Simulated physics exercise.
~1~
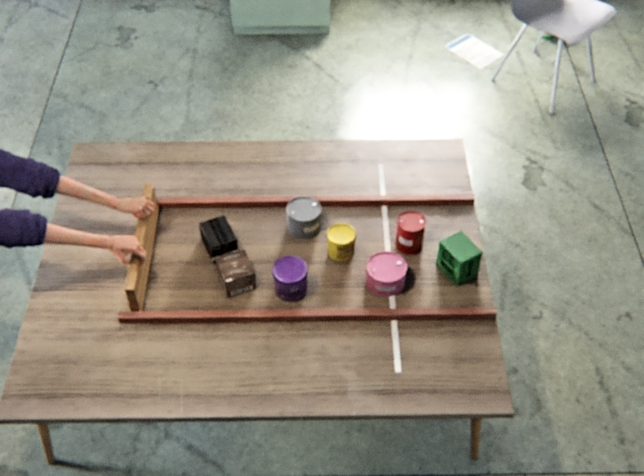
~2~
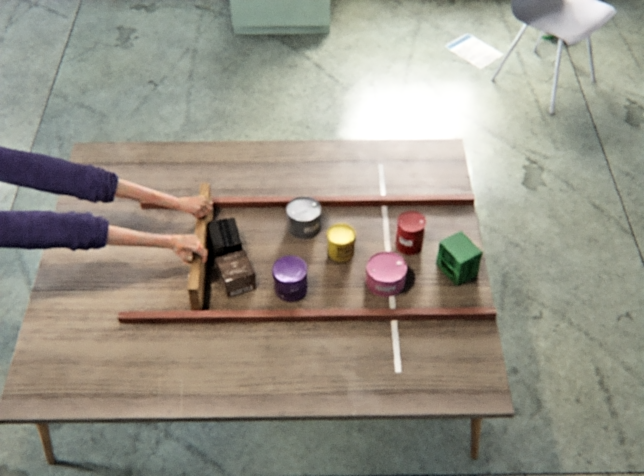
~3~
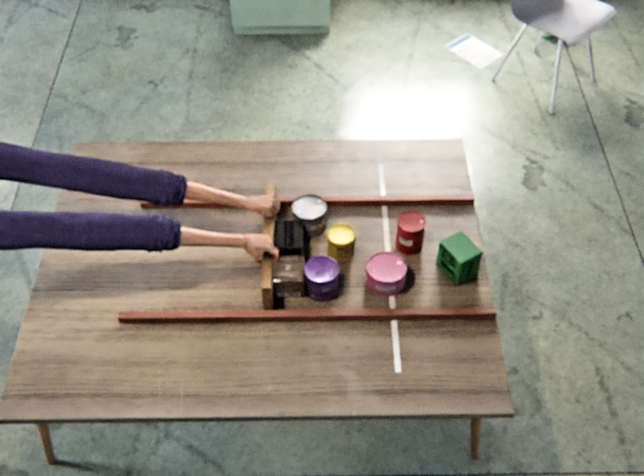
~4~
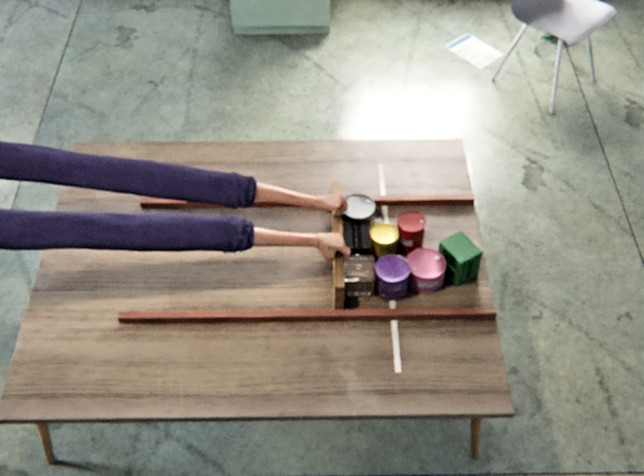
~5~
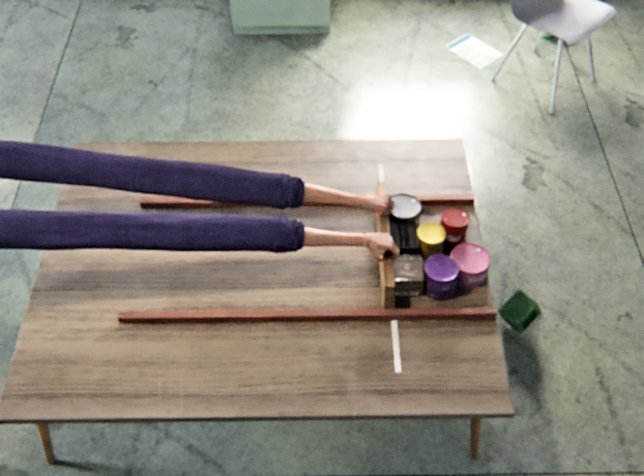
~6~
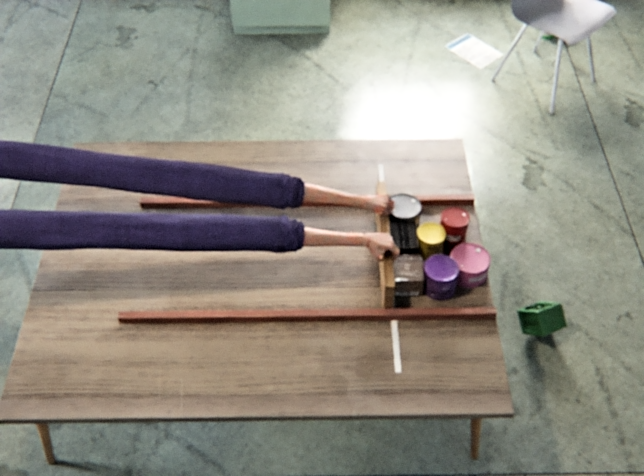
We see two hands push a wooden plank to the right between red rails on a table, gathering boxes and colourful cans ahead of it. The plank stops at the white tape line, with the green crate fallen to the floor and the other items still on the table.
